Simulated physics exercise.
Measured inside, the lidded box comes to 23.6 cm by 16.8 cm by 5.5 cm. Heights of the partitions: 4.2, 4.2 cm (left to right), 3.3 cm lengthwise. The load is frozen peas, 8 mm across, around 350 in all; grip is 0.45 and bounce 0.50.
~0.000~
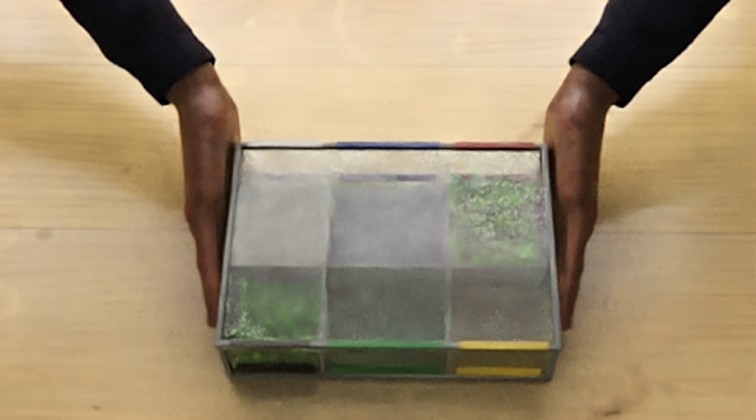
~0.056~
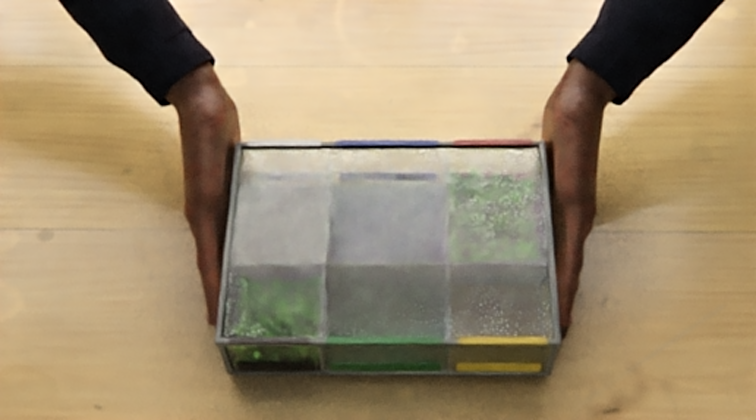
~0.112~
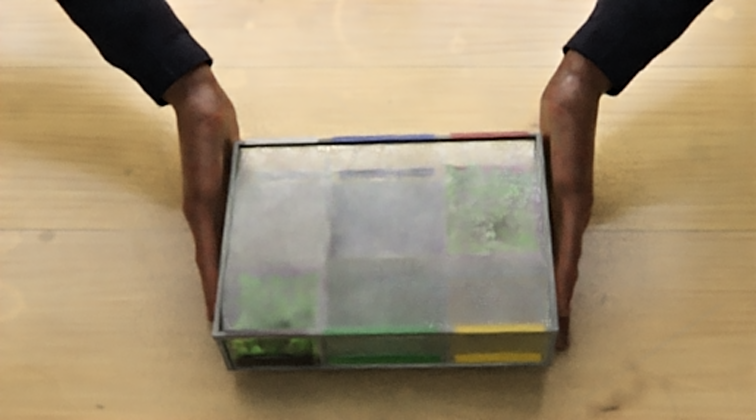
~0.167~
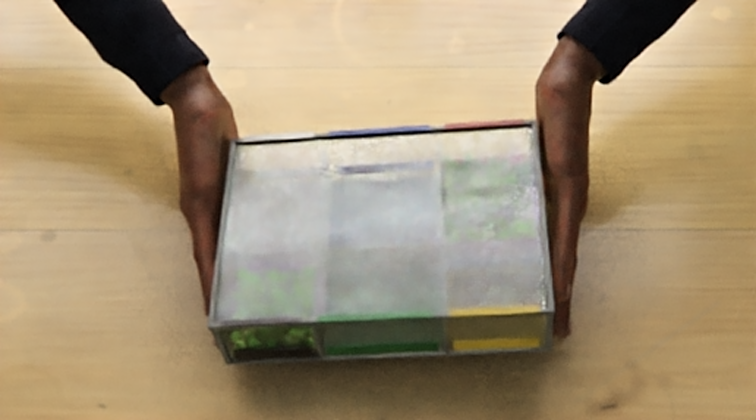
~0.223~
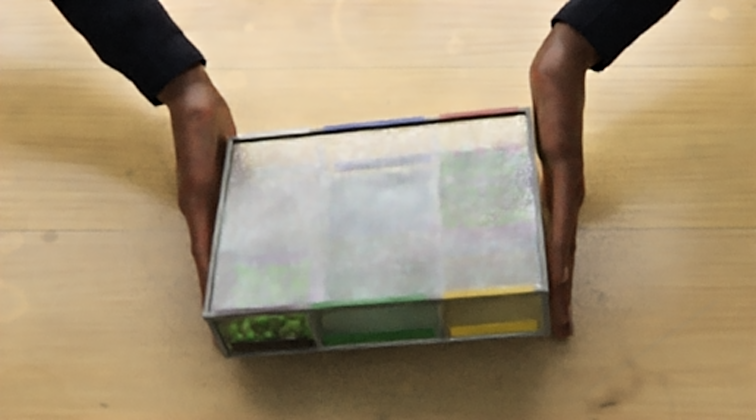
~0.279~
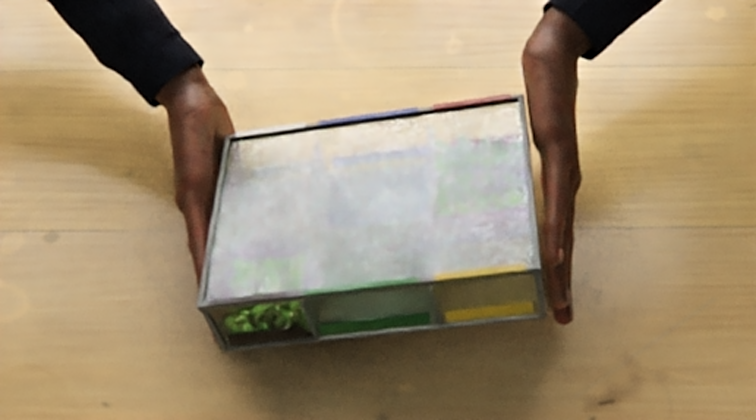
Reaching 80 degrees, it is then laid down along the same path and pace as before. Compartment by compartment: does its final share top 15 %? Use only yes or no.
Red: Yes; blue: No; green: No; yellow: No; white: No; black: Yes.
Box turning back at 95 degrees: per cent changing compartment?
Roughly 25 %.
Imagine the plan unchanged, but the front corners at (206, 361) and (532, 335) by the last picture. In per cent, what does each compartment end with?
Each compartment ends with this per cent: Red 35, blue 0, green 15, yellow 10, white 0 and black 40.
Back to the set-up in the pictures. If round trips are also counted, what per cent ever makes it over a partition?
The share is close to 15 percent.
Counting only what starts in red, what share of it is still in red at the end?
Close to 90 in a hundred.
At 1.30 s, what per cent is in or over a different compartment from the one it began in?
5 %.
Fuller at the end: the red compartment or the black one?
The red compartment.
Then, at 1.30 s, tilt 80 degrees; red 60 %, black 40 %.
After 1.99 s, tilt 35 degrees; red 55 %, blue 5 %, white 10 %, black 30 %.
After 2.70 s, tilt 0 degrees; red 55 %, blue 5 %, white 10 %, black 30 %.
In the end, at 3.2 s, red 55 %, blue 5 %, green 0 %, yellow 0 %, white 10 %, black 30 %.
